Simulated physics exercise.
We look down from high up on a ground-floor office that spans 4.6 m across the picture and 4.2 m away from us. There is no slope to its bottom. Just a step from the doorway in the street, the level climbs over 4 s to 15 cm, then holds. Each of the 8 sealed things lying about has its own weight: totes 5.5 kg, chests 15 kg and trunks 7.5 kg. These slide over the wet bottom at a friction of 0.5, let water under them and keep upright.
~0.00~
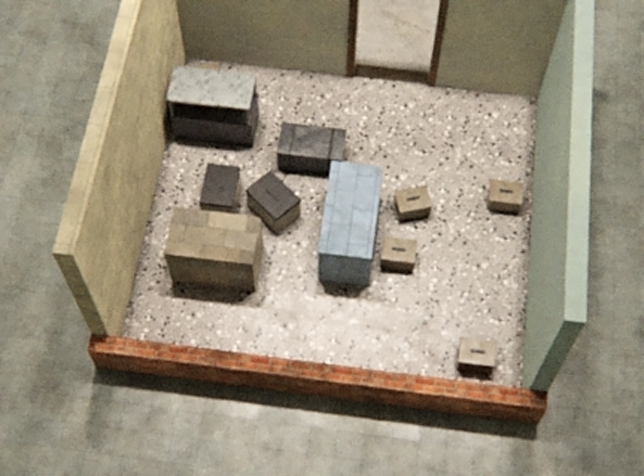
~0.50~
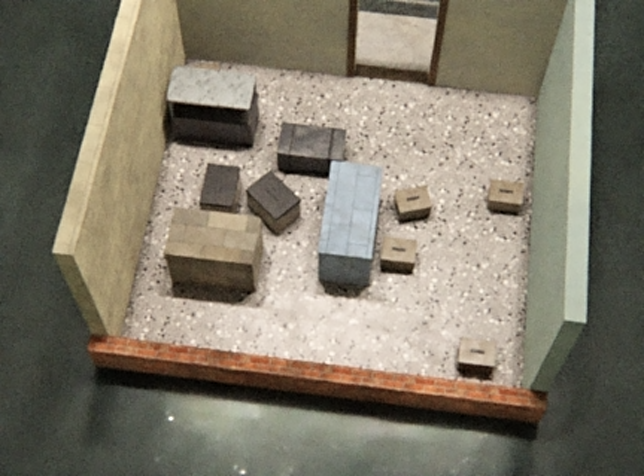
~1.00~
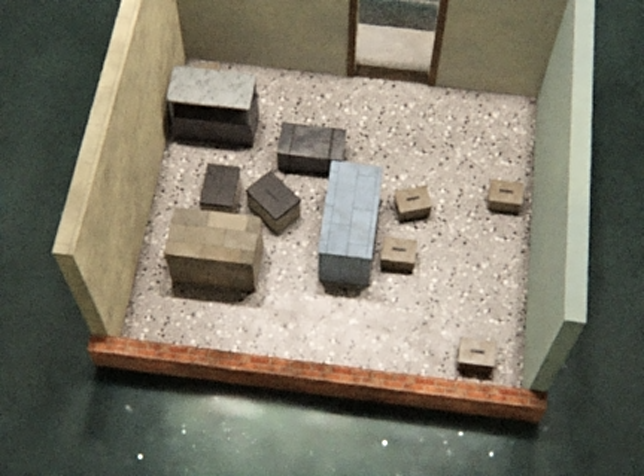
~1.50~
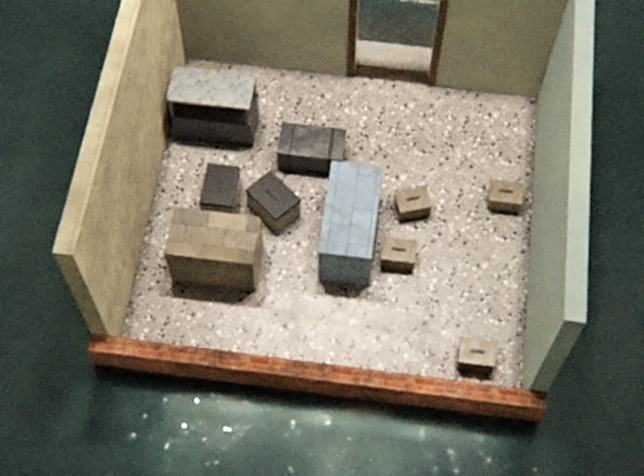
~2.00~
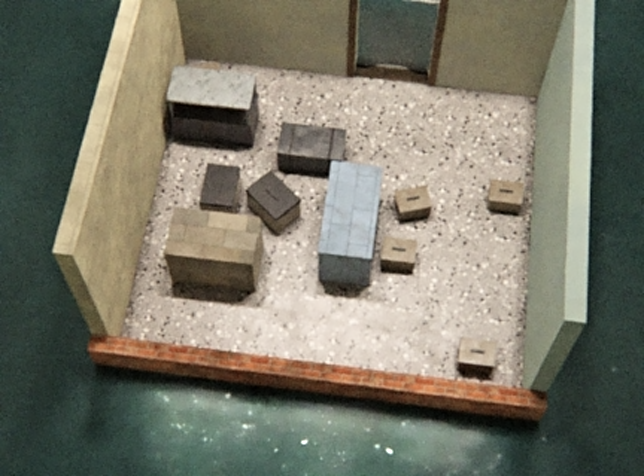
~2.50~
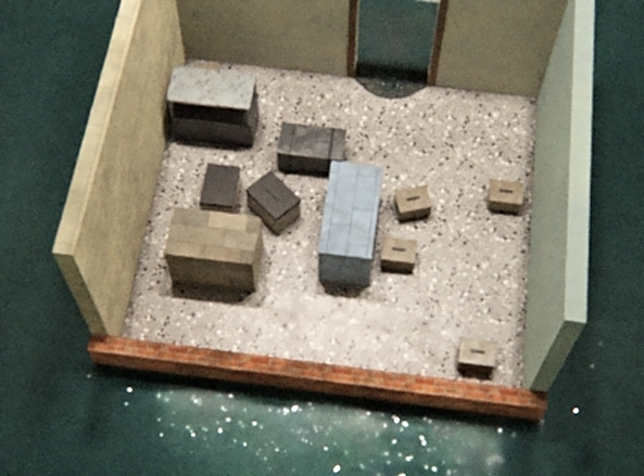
Dark water spread over the grey ground around a small open-topped room and rose outside its doorway, then a little seeped in over the speckled floor, while the boxes and chests inside stayed still.
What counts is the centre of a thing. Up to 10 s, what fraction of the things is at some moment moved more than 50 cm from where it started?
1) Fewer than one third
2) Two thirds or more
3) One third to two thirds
The answer is 1.
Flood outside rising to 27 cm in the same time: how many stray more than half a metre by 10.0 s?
You'd get 6 in that case.
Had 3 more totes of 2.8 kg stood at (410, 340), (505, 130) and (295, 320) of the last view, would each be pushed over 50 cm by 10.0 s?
In order: Below the mark, below the mark, below the mark.
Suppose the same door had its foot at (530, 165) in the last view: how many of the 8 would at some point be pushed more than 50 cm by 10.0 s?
Then it comes to 0 of them.
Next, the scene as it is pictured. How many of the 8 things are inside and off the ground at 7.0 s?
That would be 1 of them.
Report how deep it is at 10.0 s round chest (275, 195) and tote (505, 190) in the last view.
Roughly 4 and 5 cm.
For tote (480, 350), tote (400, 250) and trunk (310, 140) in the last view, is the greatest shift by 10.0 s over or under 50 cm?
So that's inside it for the first, inside it for the second and beyond it for the last.
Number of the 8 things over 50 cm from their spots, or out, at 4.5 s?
I make it 0 by then.
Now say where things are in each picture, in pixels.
The first picture shows a tote at (478, 352) rests on the ground; a chest at (220, 184), on the bottom; 0.0 m2 under water; 0 of 8 have shifted.
The second picture shows a tote at (478, 352) rests on the ground; a chest at (220, 184), on the bottom; water covers 0.0 m2; 0 of 8 have shifted.
The third picture shows a tote at (478, 352) rests on the ground; a chest at (220, 184) rests on the ground; 0.0 m2 under water; 0 of 8 have shifted.
The fourth picture shows a tote at (478, 352), on the bottom; a chest at (220, 184), on the bottom; 0.0 m2 under water; 0 of 8 have shifted.
The fifth picture shows a tote at (478, 352) rests on the ground; a chest at (220, 184) rests on the ground; water covers 0.0 m2; 0 of 8 have shifted.
The sixth picture shows a tote at (478, 352) rests on the ground; a chest at (220, 184), on the bottom; water covers 0.1 m2; 0 of 8 have shifted.
After 3.5 s 0 of 8 are over 50 cm from their spots; 0 afloat.
After 4.5 s 0 of 8 are over 50 cm from their spots; 0 afloat.
After 7.0 s 2 of 8 are over 50 cm from their spots; 1 afloat.
After 10.0 s 2 of 8 are over 50 cm from their spots, and 2 have been at some point; 4 afloat.
